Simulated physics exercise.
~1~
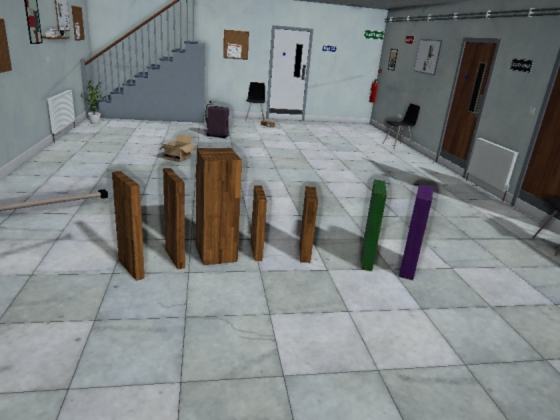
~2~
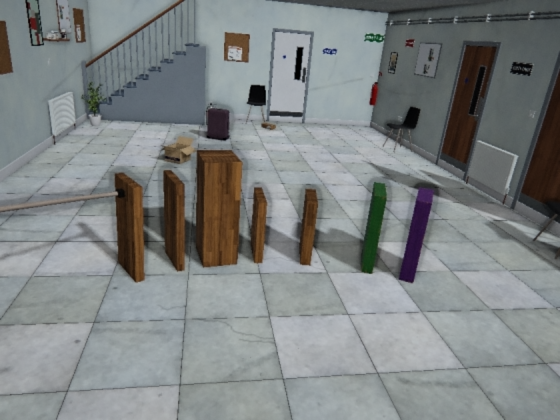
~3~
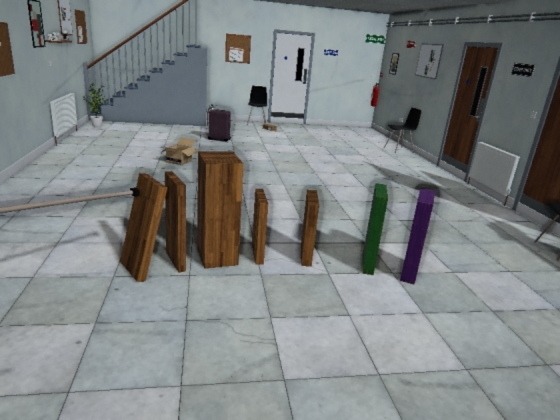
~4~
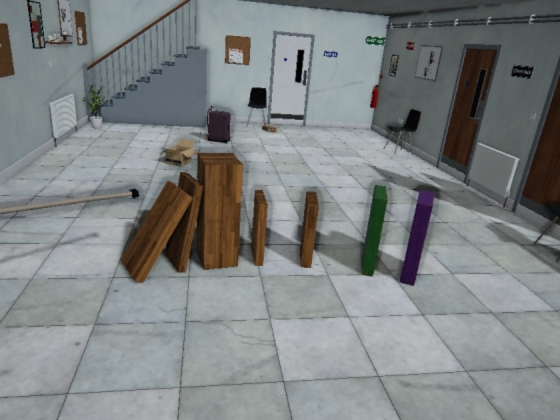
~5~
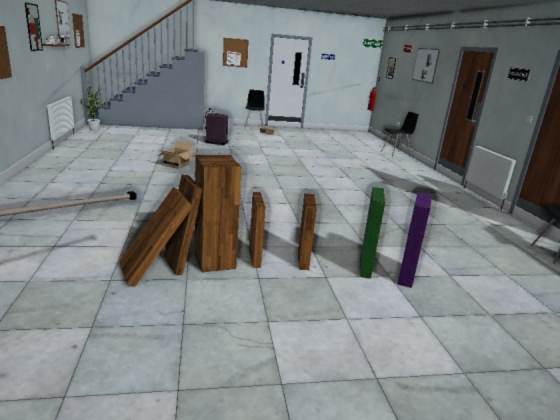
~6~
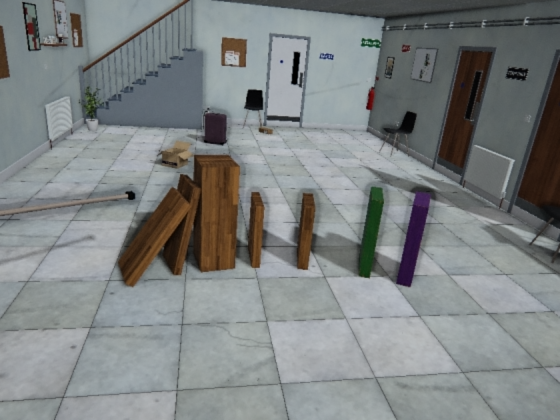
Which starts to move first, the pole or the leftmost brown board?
The pole starts first, sliding to the right while the leftmost board is still upright. The board begins to tip only after that.
